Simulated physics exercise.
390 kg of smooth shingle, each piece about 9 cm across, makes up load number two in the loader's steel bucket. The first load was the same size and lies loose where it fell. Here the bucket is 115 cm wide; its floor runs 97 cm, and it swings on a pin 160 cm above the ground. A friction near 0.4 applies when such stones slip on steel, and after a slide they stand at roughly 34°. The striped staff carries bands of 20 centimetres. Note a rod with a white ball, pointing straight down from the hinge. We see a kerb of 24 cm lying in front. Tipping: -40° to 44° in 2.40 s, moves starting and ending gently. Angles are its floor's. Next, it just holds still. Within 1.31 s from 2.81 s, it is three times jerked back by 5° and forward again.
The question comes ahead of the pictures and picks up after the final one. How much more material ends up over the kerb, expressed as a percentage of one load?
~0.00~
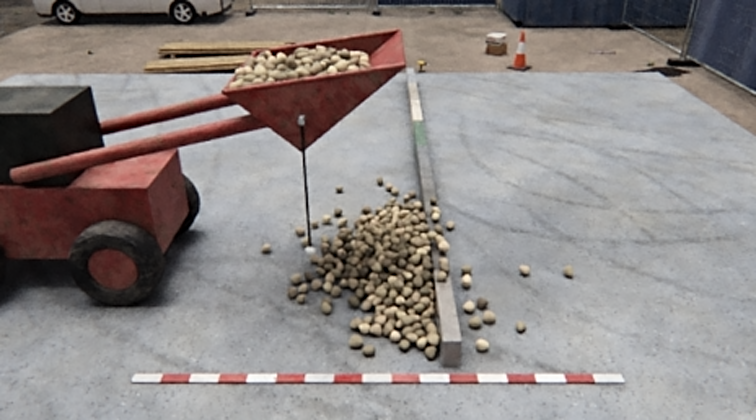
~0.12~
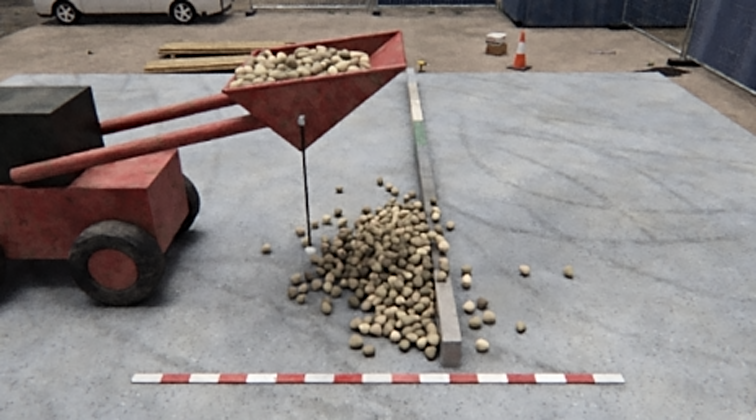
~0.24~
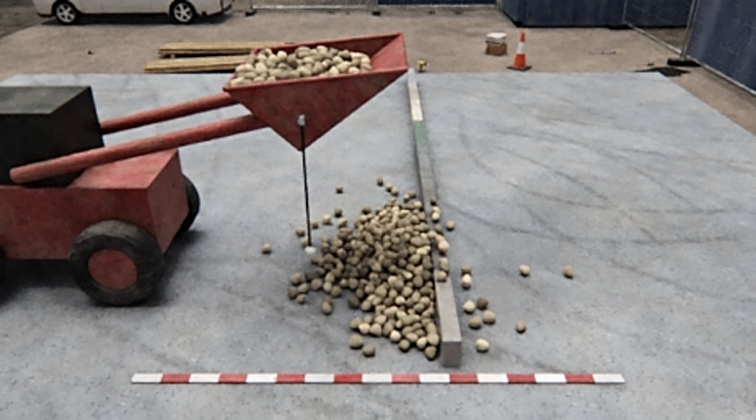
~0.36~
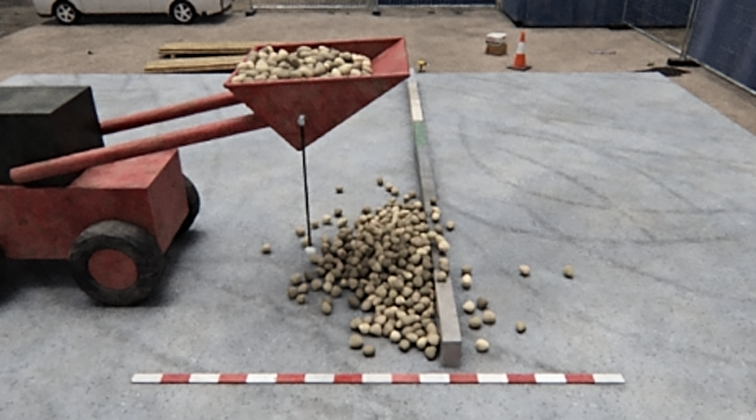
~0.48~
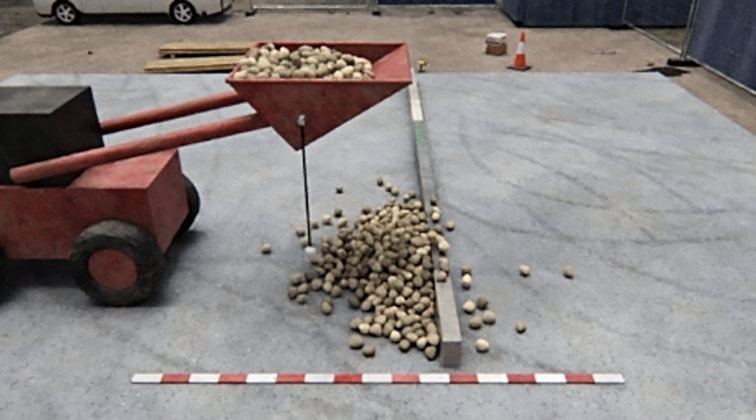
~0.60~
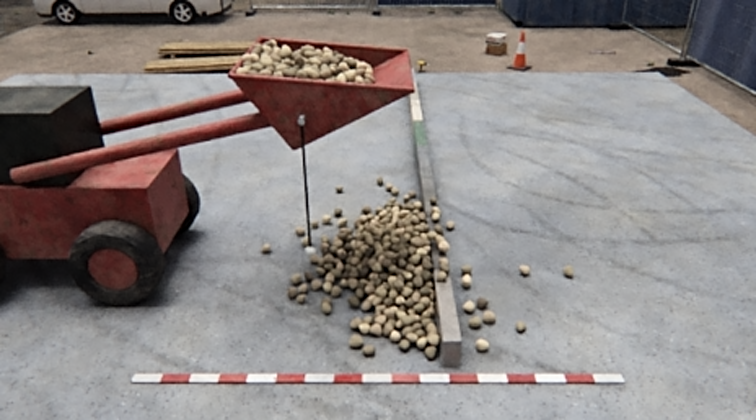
About 46 per cent of a load more.
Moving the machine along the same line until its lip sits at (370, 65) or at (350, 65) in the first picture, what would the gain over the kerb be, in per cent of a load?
Roughly 10 per cent, then 0 per cent.
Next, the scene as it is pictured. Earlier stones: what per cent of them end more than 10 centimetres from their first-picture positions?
About 15 %.
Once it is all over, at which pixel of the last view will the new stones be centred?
Around (432, 254).
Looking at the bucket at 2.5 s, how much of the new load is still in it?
Estimate: 0 % remaining inside, roughly.
After 1.8 s the floor is at 31°; in per cent of one load, 87 in the bucket, 110 on this side of the kerb, 2 over the kerb; the foremost stones are at (502, 301).
After 2.5 s the floor is at 44°; in per cent of one load, 1 in the bucket, 166 on this side of the kerb, 32 over the kerb; the foremost stones are at (539, 262).
After 4.6 s the floor is at 44°; in per cent of one load, 0 in the bucket, 151 on this side of the kerb, 49 over the kerb; the foremost stones are at (647, 230).
After 7.3 s the floor is at 44°; in per cent of one load, 0 in the bucket, 151 on this side of the kerb, 49 over the kerb; the foremost stones are at (647, 230). Net gain over the kerb, 46.
